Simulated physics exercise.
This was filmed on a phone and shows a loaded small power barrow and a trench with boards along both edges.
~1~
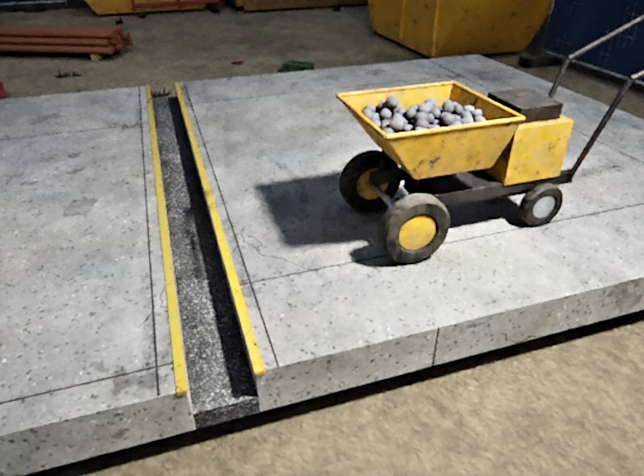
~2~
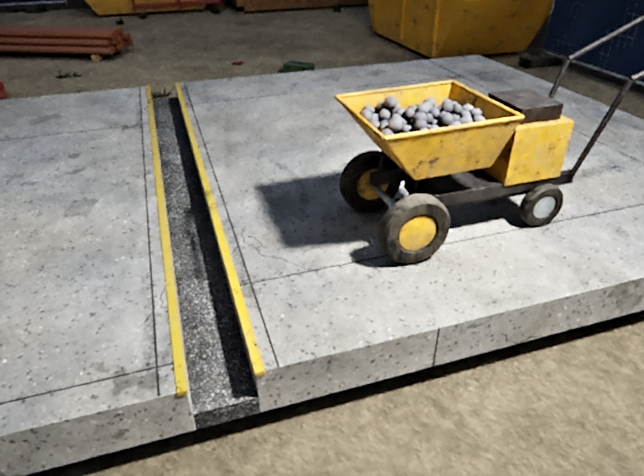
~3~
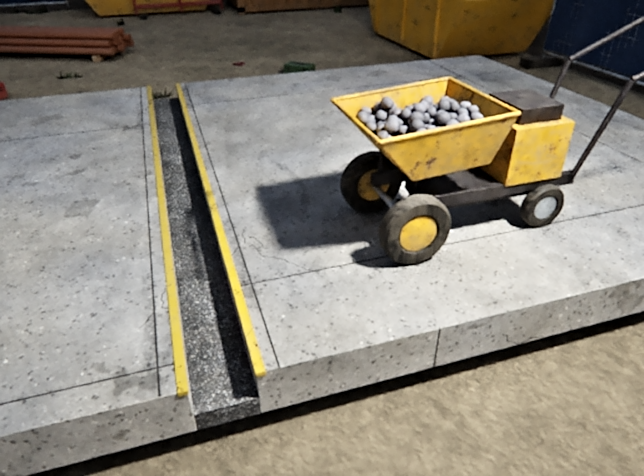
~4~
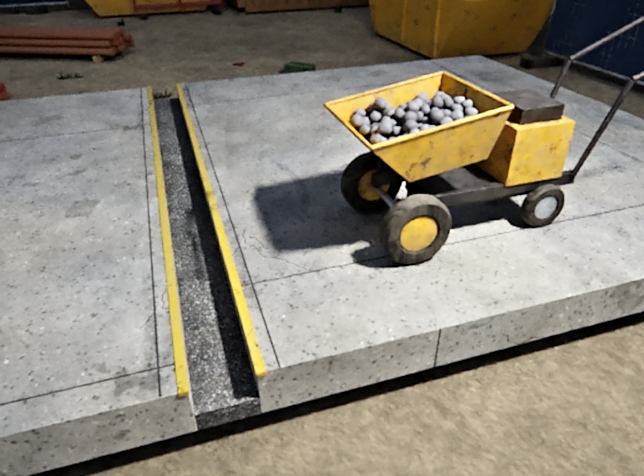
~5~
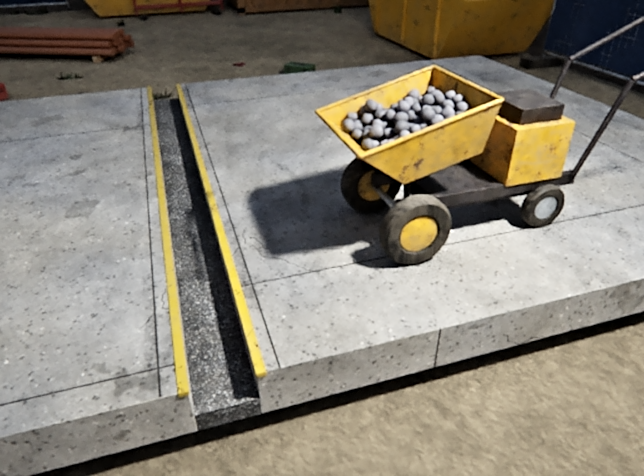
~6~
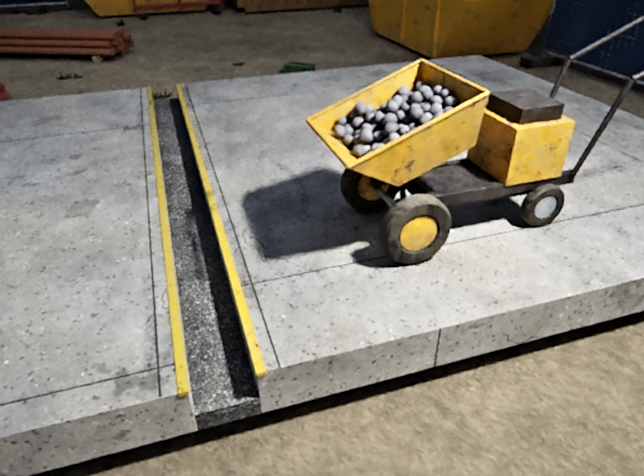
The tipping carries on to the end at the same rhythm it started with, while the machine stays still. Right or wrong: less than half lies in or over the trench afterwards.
Right.
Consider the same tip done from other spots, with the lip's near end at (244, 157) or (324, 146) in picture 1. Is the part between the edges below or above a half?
Run 1 - a minority. Run 2 - a majority.
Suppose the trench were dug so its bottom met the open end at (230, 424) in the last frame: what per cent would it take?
20 %.
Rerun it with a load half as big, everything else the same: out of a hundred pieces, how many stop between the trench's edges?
Share between the edges: Approx. 20 %.
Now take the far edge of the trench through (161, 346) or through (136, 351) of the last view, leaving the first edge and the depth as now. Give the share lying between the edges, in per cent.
Roughly 20 % and 20 %.
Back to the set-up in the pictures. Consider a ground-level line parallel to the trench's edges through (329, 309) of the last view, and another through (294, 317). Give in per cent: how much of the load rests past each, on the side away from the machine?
The first comes to 80 per cent, the second to 60 per cent.
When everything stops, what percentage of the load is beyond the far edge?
Roughly 0 in a hundred.
Soon, skip tipped steeply; all in the skip.
A while on, skip tipped right over; about two thirds in the skip; about a third short of the trench; a stray few in or heaped over the trench; a stray few falling.
Towards the end, skip tipped right over; about a quarter in the skip; about half short of the trench; about a quarter in or heaped over the trench; a stray few beyond it.
Finally, skip tipped right over; about a quarter in the skip; about half short of the trench; about a quarter in or heaped over the trench; a stray few beyond it.
